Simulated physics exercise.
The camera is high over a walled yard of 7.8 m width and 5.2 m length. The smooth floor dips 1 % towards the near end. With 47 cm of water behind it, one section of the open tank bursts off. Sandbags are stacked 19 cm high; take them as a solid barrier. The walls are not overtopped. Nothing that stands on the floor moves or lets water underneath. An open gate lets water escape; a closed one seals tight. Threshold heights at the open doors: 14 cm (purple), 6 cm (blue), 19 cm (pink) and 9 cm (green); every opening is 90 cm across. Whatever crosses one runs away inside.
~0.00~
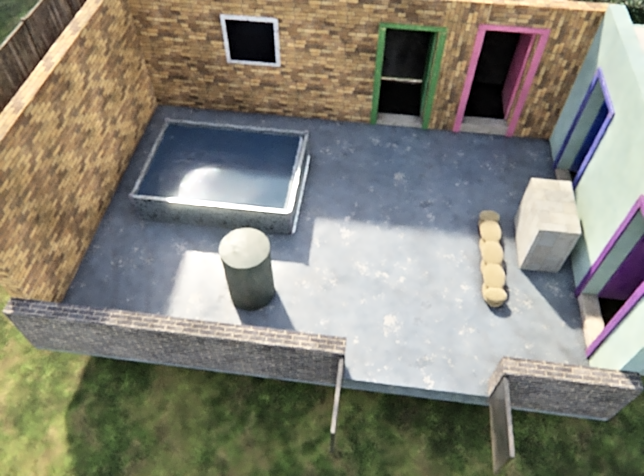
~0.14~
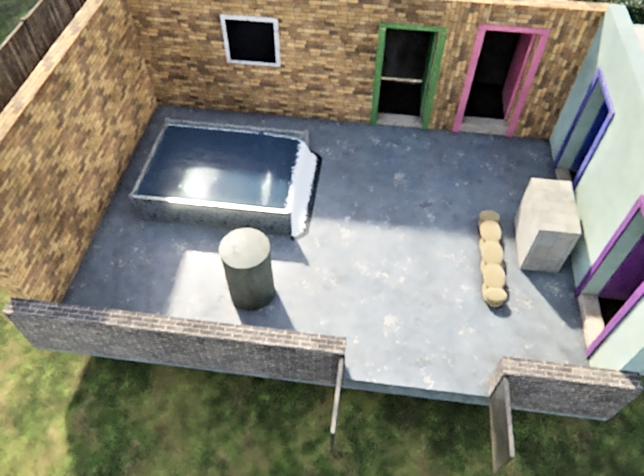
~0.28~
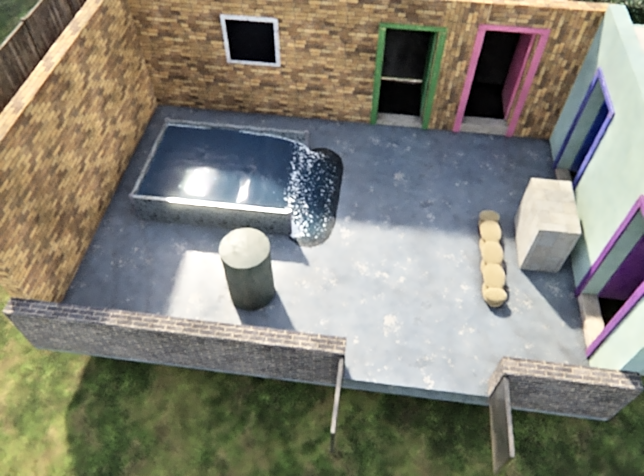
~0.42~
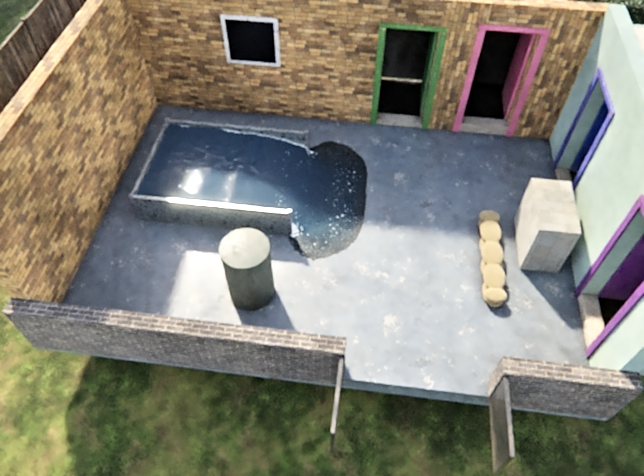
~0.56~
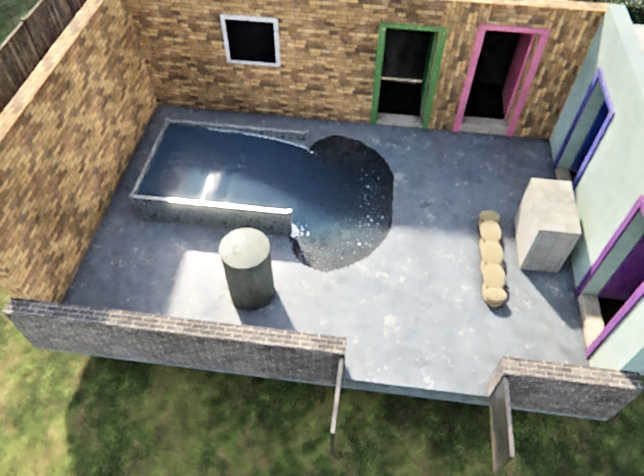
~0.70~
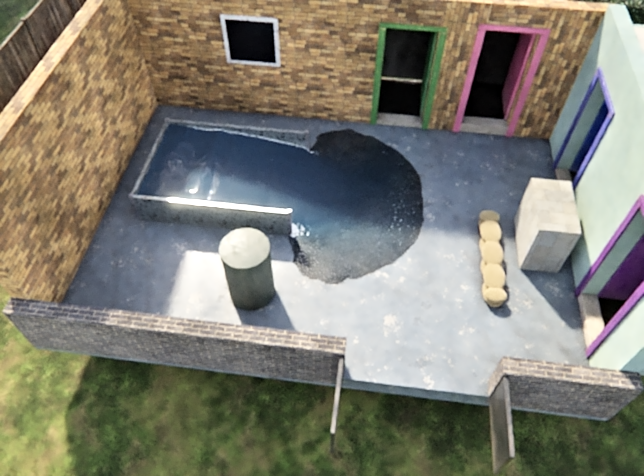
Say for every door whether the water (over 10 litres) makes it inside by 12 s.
The water let in: At the purple door it stays under the limit; at the blue door it exceeds the limit; at the pink door it does not reach the limit; at the green door it keeps below the limit.
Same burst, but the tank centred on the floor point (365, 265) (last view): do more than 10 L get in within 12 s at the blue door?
Against that limit: Blue above.
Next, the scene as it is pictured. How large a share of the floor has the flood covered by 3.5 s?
About 55 per cent.
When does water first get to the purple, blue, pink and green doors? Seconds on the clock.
Purple 3.2 s, blue 1.8 s, pink 2.0 s, green 1.3 s.
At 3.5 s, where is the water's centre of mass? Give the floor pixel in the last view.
Near (377, 206).
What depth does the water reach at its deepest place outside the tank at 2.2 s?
Up to some 23 cm.
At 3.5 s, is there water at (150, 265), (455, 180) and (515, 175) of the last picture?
In turn: Still dry, wet, flooded.
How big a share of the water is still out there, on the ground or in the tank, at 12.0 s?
Roughly 56 in a hundred.
After 1.4 s water covers 35 % of the floor and is deepest (21 cm) near (306, 211); purple door not reached, blue door not reached, pink door not reached, green door 3 cm at the sill, 0 L in.
After 2.2 s water covers 45 % of the floor and is deepest (23 cm) near (475, 245); purple door not reached, blue door 14 cm at the sill, 6 L in, pink door 7 cm at the sill, 0 L in, green door 9 cm at the sill, 0 L in.
After 3.5 s water covers 55 % of the floor and is deepest (25 cm) near (529, 160); purple door 3 cm at the sill, 0 L in, blue door 21 cm at the sill, 89 L in, pink door 9 cm at the sill, 0 L in, green door 9 cm at the sill, 0 L in.
After 7.0 s water covers 60 % of the floor and is deepest (14 cm) near (588, 392); purple door 8 cm at the sill, 0 L in, blue door 11 cm at the sill, 248 L in, pink door 8 cm at the sill, 0 L in, green door 6 cm at the sill, 1 L in.
After 12.0 s water covers 80 % of the floor and is deepest (8 cm) near (341, 361); purple door 5 cm at the sill, 0 L in, blue door 4 cm at the sill, 263 L in, pink door 2 cm at the sill, 0 L in, green door 2 cm at the sill, 1 L in.
